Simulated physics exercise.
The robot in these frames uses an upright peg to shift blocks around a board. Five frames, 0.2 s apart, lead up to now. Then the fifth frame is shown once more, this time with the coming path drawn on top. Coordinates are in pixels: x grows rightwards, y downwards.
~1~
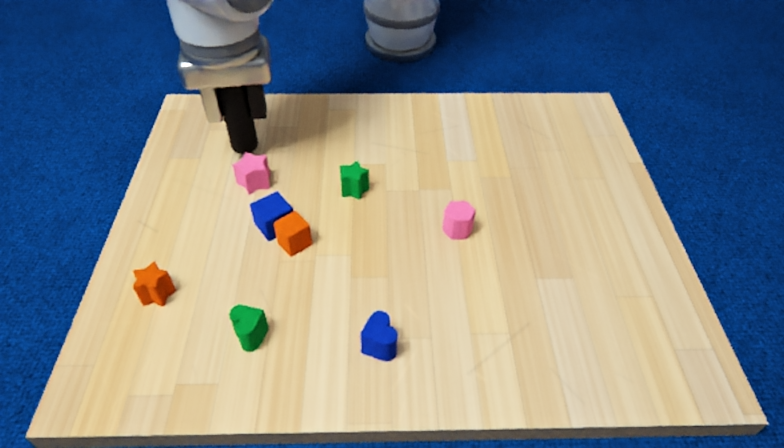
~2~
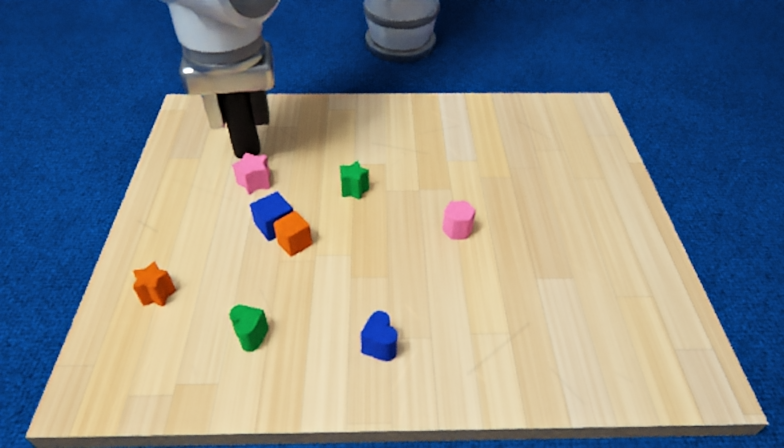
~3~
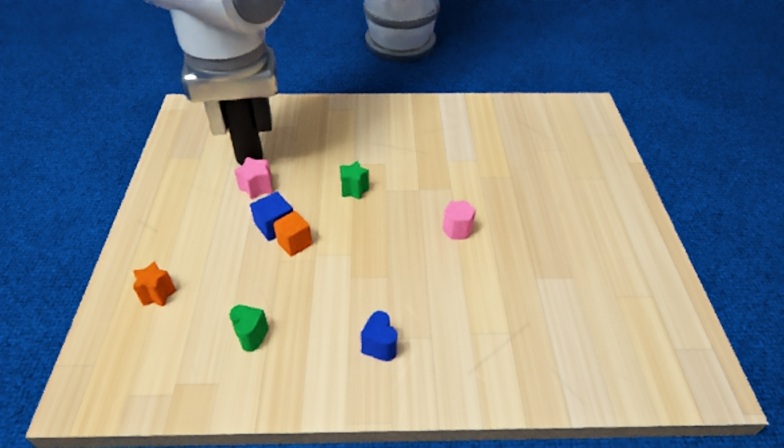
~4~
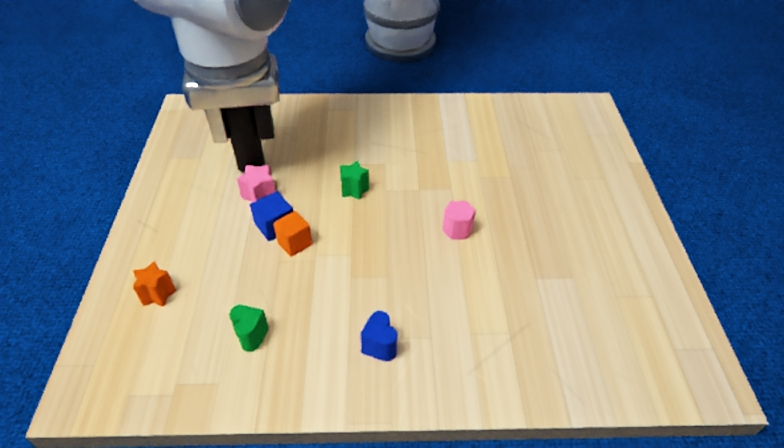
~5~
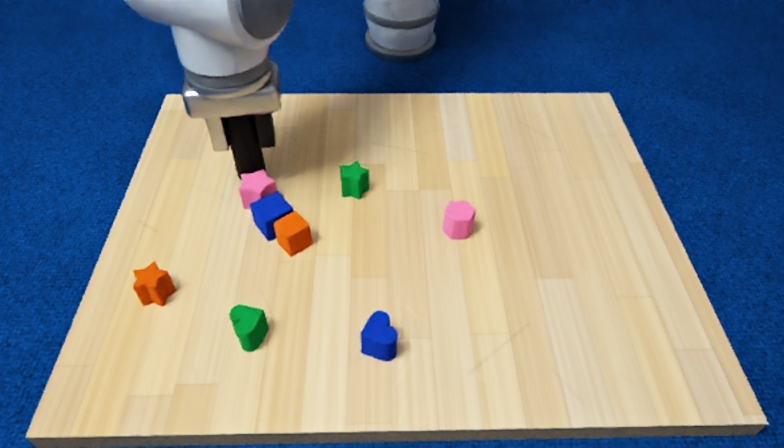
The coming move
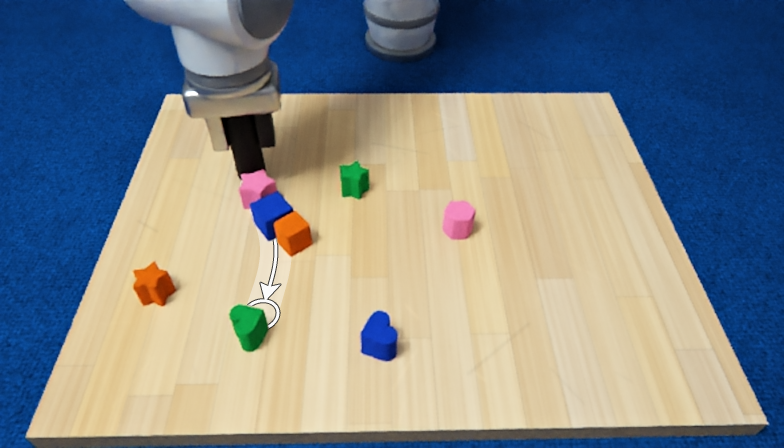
At the start, a robot's dark peg stands just behind a pink star-shaped block on a wooden board scattered with colourful blocks. The peg moves slightly toward the viewer and nudges the pink star a short way forward, closing the gap to the blue block beside the orange one, while the other blocks stay still.
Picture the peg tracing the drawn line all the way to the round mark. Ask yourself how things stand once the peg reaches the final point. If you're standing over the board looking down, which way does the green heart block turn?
Clockwise rotation.
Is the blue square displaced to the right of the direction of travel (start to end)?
No.
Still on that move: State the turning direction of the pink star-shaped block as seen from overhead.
Viewed from the top, it goes anticlockwise.
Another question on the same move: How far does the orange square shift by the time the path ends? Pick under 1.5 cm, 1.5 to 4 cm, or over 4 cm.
Moves over 4 cm.
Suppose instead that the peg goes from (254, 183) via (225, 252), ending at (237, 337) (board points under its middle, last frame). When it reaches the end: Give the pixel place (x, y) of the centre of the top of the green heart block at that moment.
When the path ends, it will be at (259, 336).
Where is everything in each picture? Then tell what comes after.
The first picture shows peg's lower end (245, 147); green heart block (245, 317); pink star-shaped block (251, 163); blue square (271, 205); orange square (291, 223).
The second picture shows peg (248, 152); blocks still.
The third picture shows peg (250, 159); pink star-shaped block (253, 167).
The fourth picture shows peg (251, 166); pink star-shaped block (256, 174).
The fifth picture shows peg (252, 175); green heart block (245, 317); pink star-shaped block (256, 181); blue square (271, 205); orange square (291, 223).
Drawn move, from (254, 183) through (275, 240) to (261, 315).
The first path, step by step. One third of the way, peg (268, 211); pink star-shaped block (267, 221); blue square (283, 242), turned 15° anticlockwise; orange square (315, 249), turned 15° anticlockwise.
Two thirds of the way, peg (273, 255); pink star-shaped block (274, 267); blue square (293, 291), turned 15° anticlockwise; orange square (331, 266), turned 55° anticlockwise.
At the end, peg (259, 307); green heart block (241, 329), turned 40° clockwise; pink star-shaped block (275, 316), turned 20° anticlockwise; blue square (311, 327), turned 45° anticlockwise; orange square (331, 266), turned 55° anticlockwise.
